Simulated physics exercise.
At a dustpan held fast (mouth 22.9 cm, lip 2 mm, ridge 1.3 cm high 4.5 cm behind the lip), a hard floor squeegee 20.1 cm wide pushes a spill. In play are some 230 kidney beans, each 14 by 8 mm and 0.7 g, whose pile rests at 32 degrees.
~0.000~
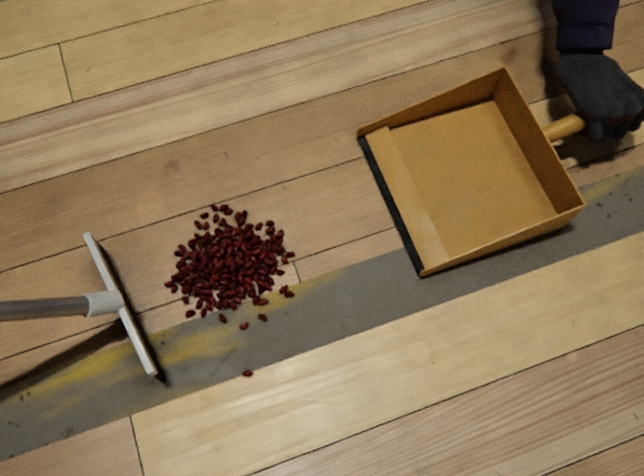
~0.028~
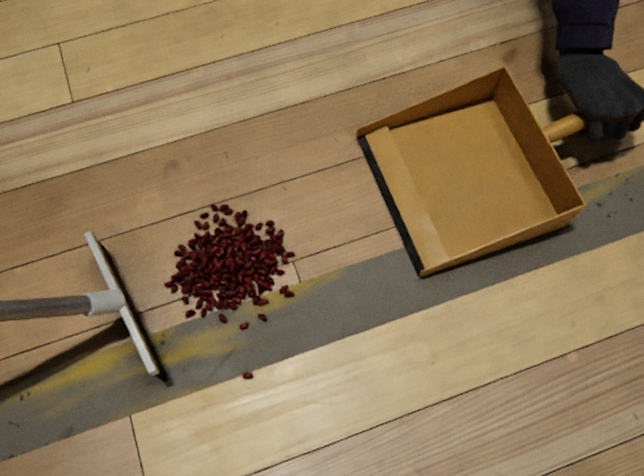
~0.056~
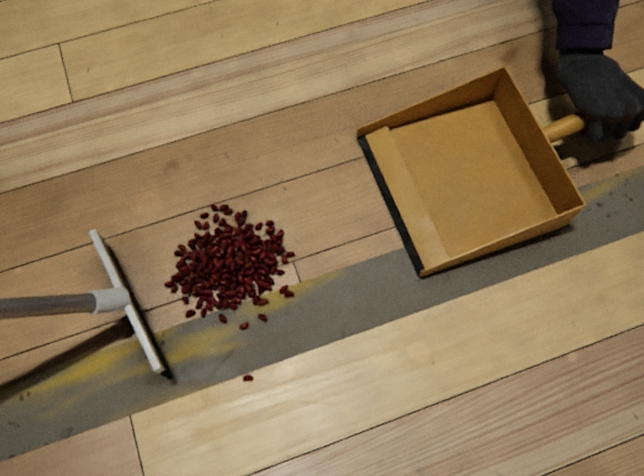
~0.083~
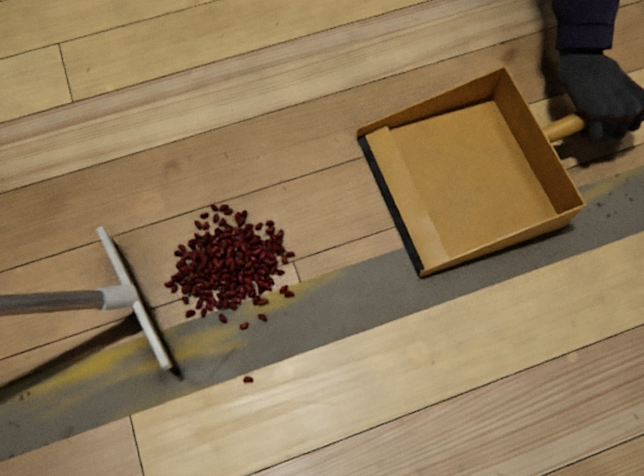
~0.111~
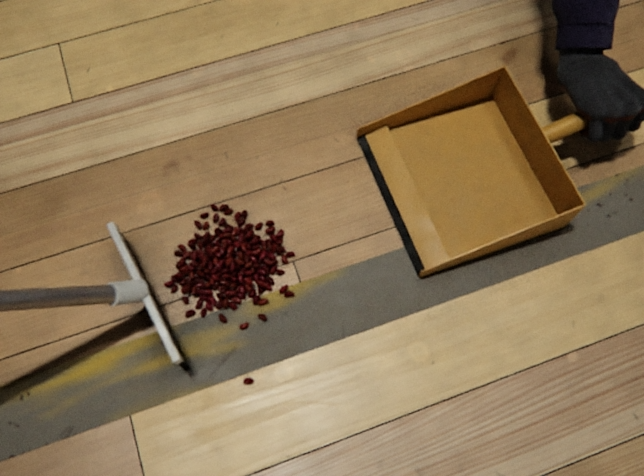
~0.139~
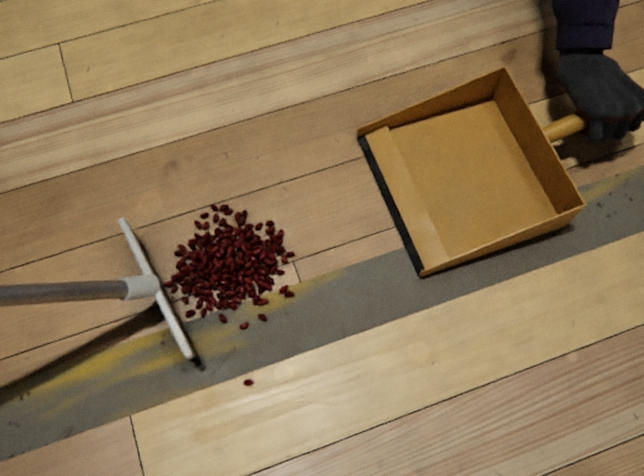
Small heap of dark red beans sitting on wooden flooring as a squeegee slides right toward it, a gloved hand holding a dustpan still.
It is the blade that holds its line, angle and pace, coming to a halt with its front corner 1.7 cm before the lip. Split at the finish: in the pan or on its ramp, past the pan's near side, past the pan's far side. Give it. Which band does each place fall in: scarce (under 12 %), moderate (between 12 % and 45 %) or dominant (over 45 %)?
Pan: Moderate; near side: Scarce; far side: Scarce.
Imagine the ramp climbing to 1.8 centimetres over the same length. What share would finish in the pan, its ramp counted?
Estimate: About 30 in a hundred.
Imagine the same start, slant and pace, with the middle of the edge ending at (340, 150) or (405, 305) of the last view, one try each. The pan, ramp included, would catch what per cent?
I'd expect around 25 percent, then around 5 percent.
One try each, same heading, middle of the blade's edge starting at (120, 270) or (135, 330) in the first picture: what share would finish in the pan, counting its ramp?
25 and 25 per cent, roughly.
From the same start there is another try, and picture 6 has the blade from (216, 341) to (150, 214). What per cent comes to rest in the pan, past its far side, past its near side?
The pan gets 45, the far side 15 and the near side 5.
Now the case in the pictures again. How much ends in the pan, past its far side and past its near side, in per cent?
The pan ends at 30 per cent, the near side at 5 per cent and the far side at 10 per cent.
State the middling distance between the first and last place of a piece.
It works out to some 24 cm.
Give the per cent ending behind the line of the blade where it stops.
About 10 percent.
After 0.41 s, middle of the blade 19 cm from the lip; 0 % over the lip, far side 0 %, near side 0 %.
After 0.60 s, middle of the blade 9 cm from the lip; 0 % over the lip, far side 5 %, near side 0 %.
Then, at 0.90 s, middle of the blade 4 cm from the lip; 30 % over the lip, far side 10 %, near side 5 %.
In the end, at 2.0 s, pan 30 %, near side 5 %, far side 10 %, in front of the lip or behind the blade 60 %.
